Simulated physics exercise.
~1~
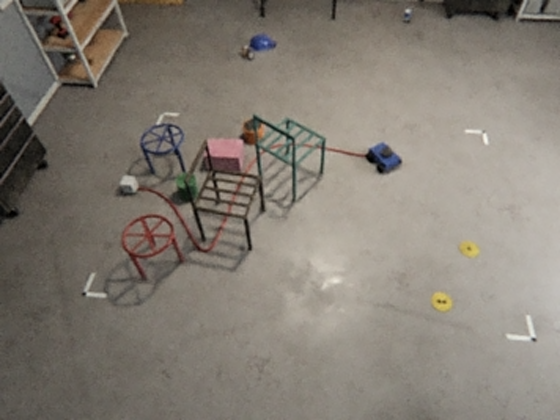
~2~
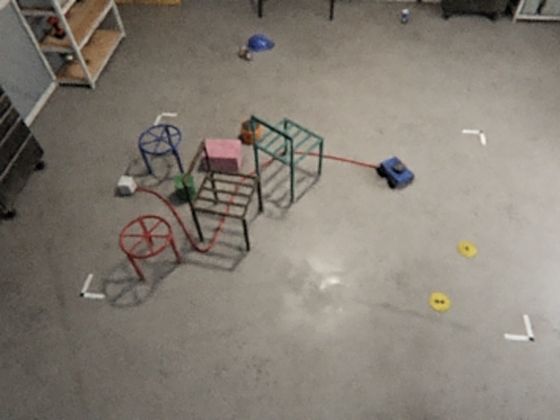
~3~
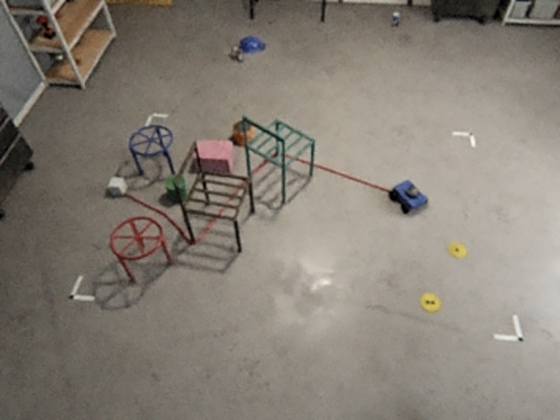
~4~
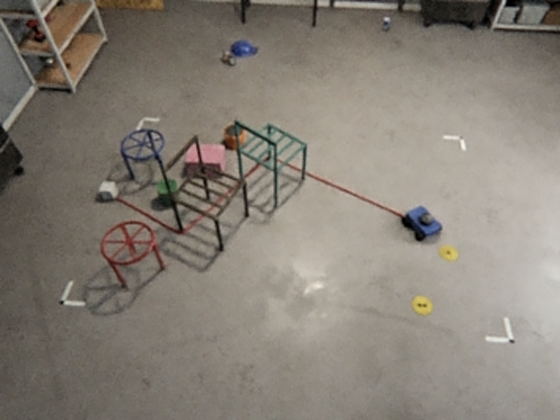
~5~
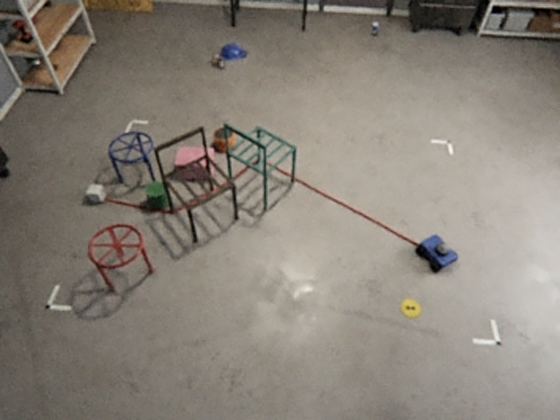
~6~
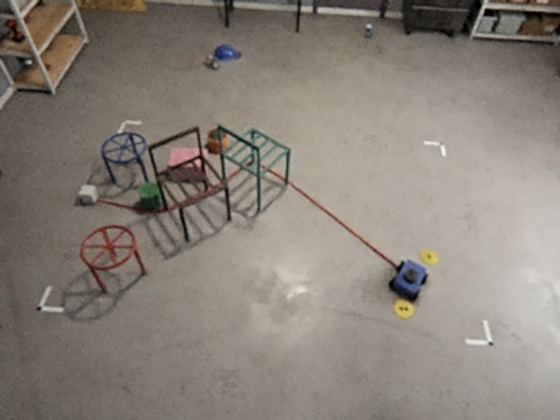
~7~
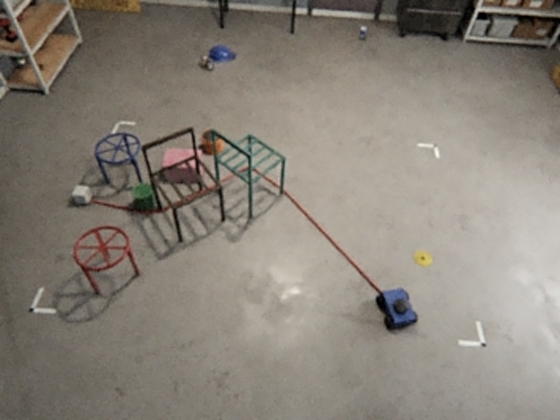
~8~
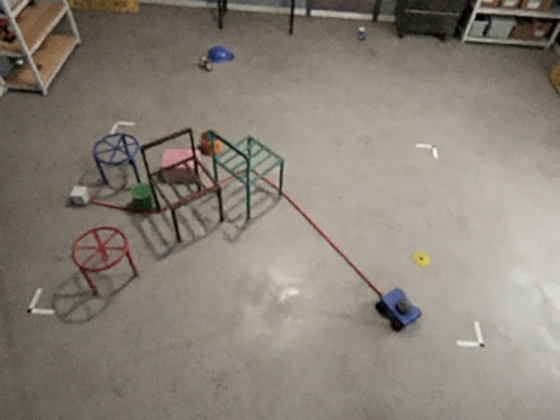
A dark chair frame stood among stools, a teal frame and small containers while a little blue cart pulled a red cord rightward and down, tilting the dark frame, then turned down and left past the yellow marks and stopped, the cord still stretched behind.
